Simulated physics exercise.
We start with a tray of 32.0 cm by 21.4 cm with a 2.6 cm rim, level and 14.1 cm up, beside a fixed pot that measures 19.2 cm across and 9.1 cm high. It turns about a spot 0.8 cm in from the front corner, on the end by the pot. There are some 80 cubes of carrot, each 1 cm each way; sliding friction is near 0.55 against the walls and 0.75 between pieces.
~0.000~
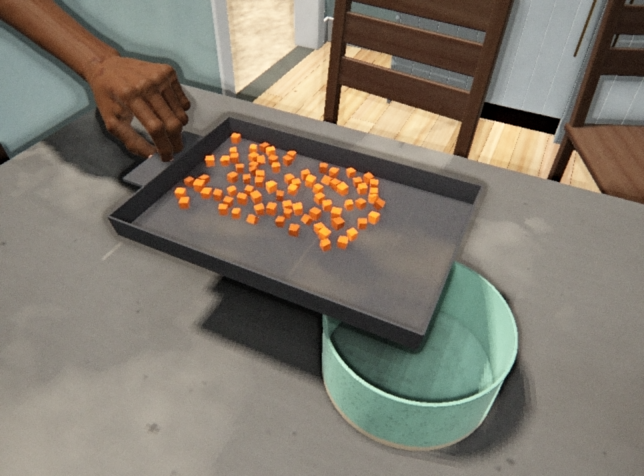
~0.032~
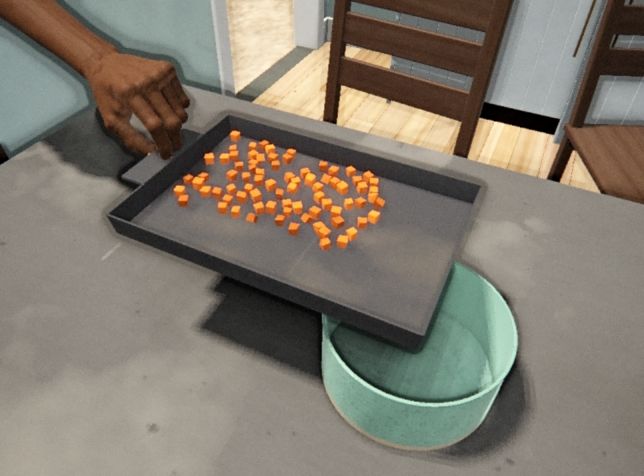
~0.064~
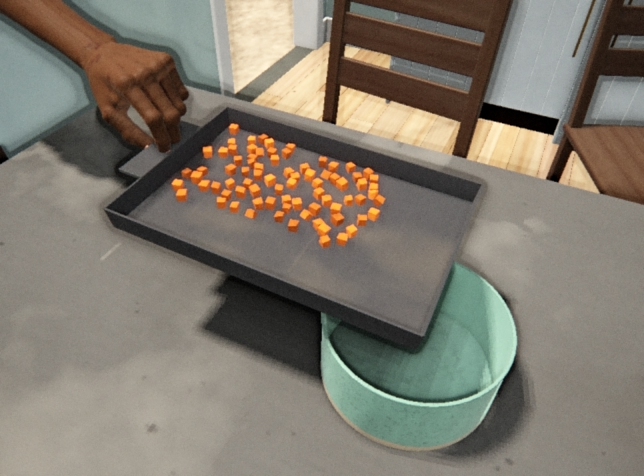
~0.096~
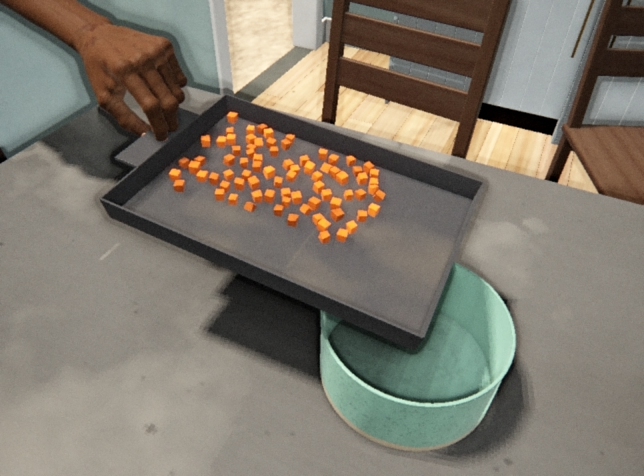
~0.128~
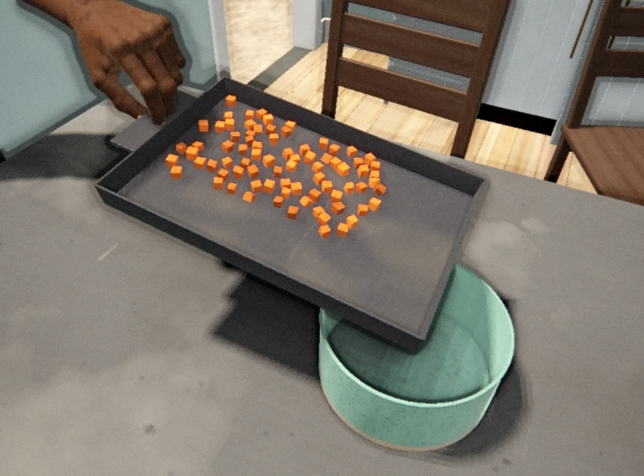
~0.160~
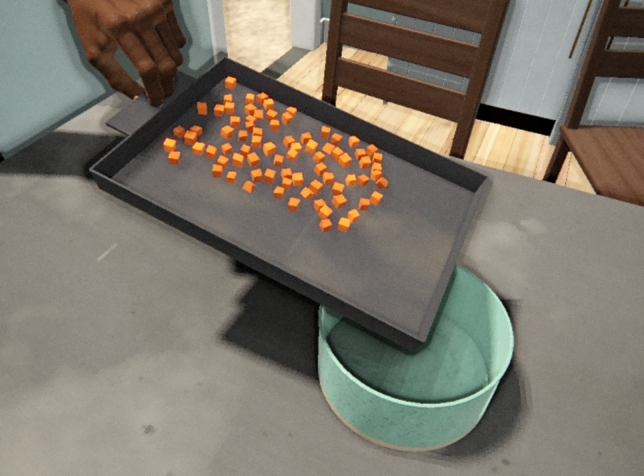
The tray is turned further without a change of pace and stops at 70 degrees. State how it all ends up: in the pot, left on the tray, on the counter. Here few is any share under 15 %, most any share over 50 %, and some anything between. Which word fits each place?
Pot: Few; tray: Some; counter: Most.
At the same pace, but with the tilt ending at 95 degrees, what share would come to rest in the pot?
Around 5 per cent, then.
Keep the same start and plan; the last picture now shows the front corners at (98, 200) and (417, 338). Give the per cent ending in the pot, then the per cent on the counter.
The pot gets 0 and the counter 70.
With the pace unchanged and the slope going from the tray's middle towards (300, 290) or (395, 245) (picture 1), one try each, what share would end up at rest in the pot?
Near 0 and 10 per cent, in that order.
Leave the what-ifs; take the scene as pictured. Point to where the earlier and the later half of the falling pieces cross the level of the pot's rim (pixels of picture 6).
Early half: About (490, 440); late half: (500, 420).
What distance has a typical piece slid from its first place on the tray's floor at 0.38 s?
I'd say close to 0 centimetres.
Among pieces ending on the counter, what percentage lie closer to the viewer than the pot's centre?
Estimate: Close to 90 per cent of the pieces.
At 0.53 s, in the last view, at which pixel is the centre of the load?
At about (398, 119).
After 0.38 s, tilt 42 degrees; the tray holds 100 %, the pot 0 %.
Then, at 0.53 s, tilt 61 degrees; the tray holds 100 %, the pot 0 %.
Then, at 0.81 s, tilt 70 degrees; the tray holds 25 %, the pot 5 %.
In the end, at 2.1 s, pot 5 %, tray 25 %, counter 75 %.
